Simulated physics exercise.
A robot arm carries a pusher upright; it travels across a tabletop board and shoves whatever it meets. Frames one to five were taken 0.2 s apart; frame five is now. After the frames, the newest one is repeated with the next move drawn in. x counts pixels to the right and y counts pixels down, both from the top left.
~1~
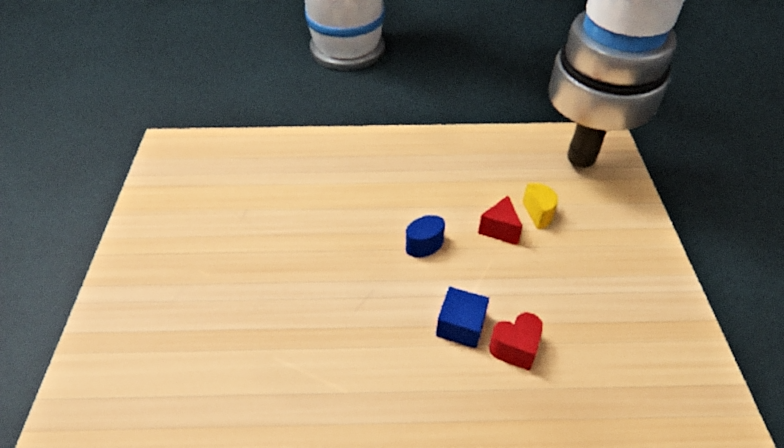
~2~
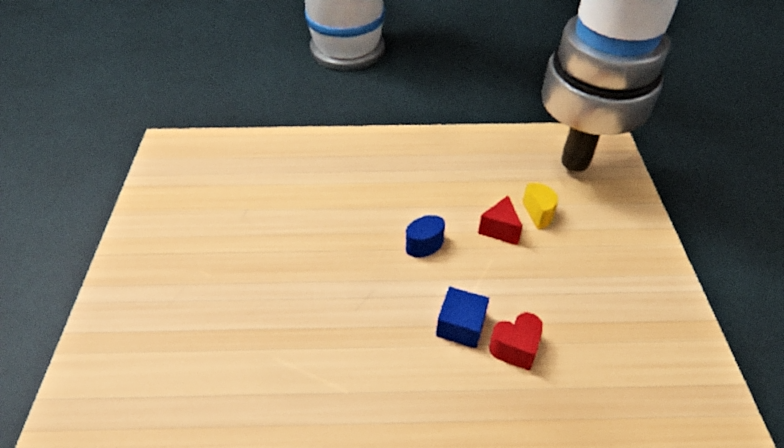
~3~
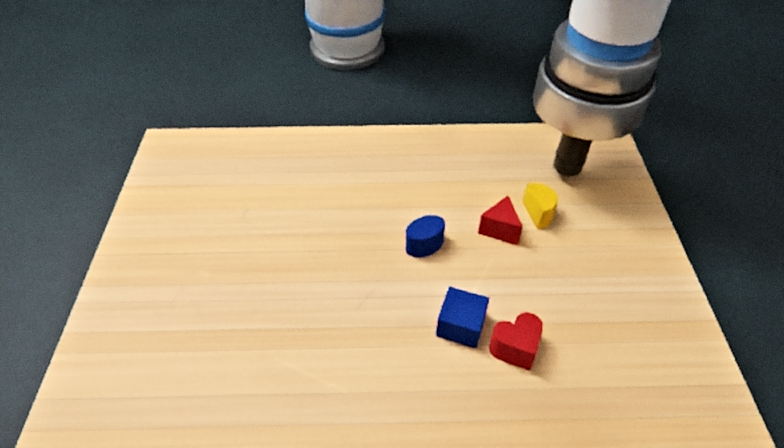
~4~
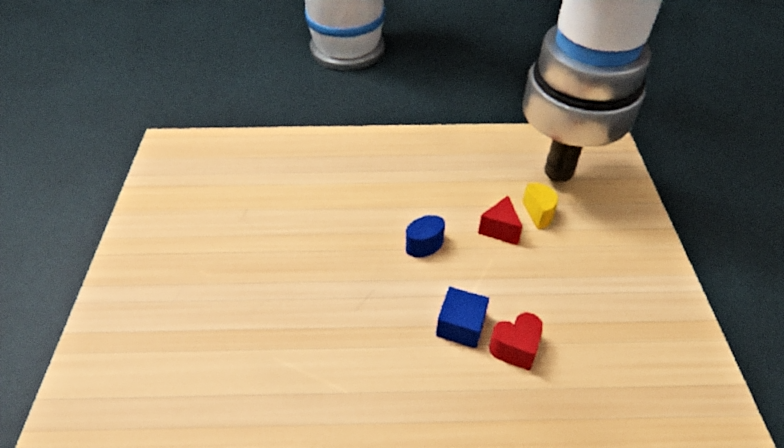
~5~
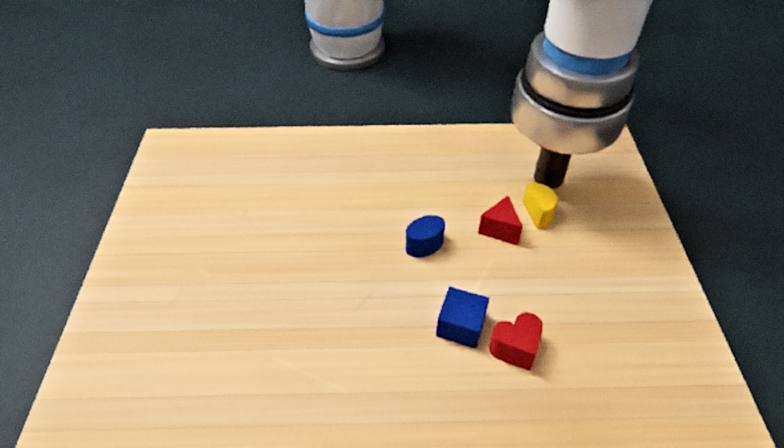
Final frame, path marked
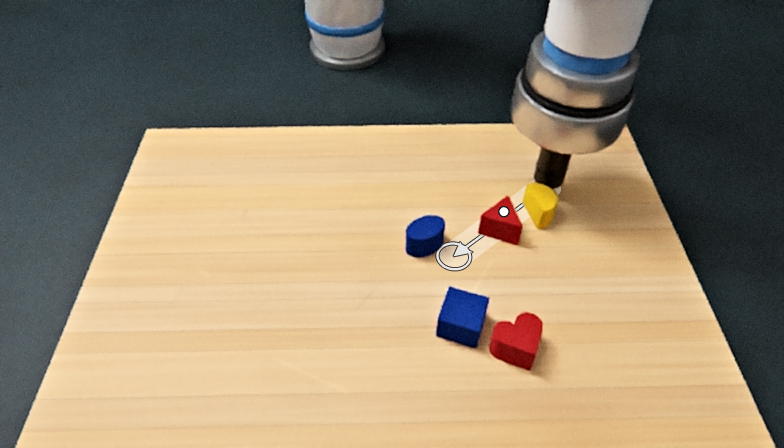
A robotic arm with a dark, rod-like tip hangs over the upper right of a pale wooden board on a dark surface, seen from above at an angle. A blue oval, a red triangle and a yellow half-round block sit above a blue cube and a red heart. The arm slides slightly left and downward, nearing the yellow block, while the blocks and camera stay still.
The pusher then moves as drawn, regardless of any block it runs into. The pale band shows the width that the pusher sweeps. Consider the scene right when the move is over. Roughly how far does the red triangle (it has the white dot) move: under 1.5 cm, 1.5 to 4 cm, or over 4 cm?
More than 4 cm.
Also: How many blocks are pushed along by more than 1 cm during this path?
I think two will be displaced.
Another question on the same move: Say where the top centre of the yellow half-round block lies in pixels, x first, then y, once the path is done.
At pixel (537, 214).
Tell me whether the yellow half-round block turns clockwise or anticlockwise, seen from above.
Viewed from overhead, the yellow half-round block winds up turned anticlockwise.
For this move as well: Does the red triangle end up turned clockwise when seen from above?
My answer is no.
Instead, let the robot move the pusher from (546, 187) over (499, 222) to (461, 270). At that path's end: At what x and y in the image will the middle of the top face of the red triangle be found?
At the end it should sit near (472, 278).
Path on the board, in a line from (546, 187) to (454, 256); the dot is on the red triangle.
The first path, step by step. One third of the way, pusher (519, 202); yellow half-round block (538, 211), turned 65° anticlockwise.
Two thirds of the way, pusher (488, 225); red triangle (485, 235), turned 65° anticlockwise; yellow half-round block (537, 214), turned 85° anticlockwise.
At the end, pusher (455, 249); blue oval block in place; red triangle (470, 261), turned 110° anticlockwise; yellow half-round block (537, 214), turned 85° anticlockwise.
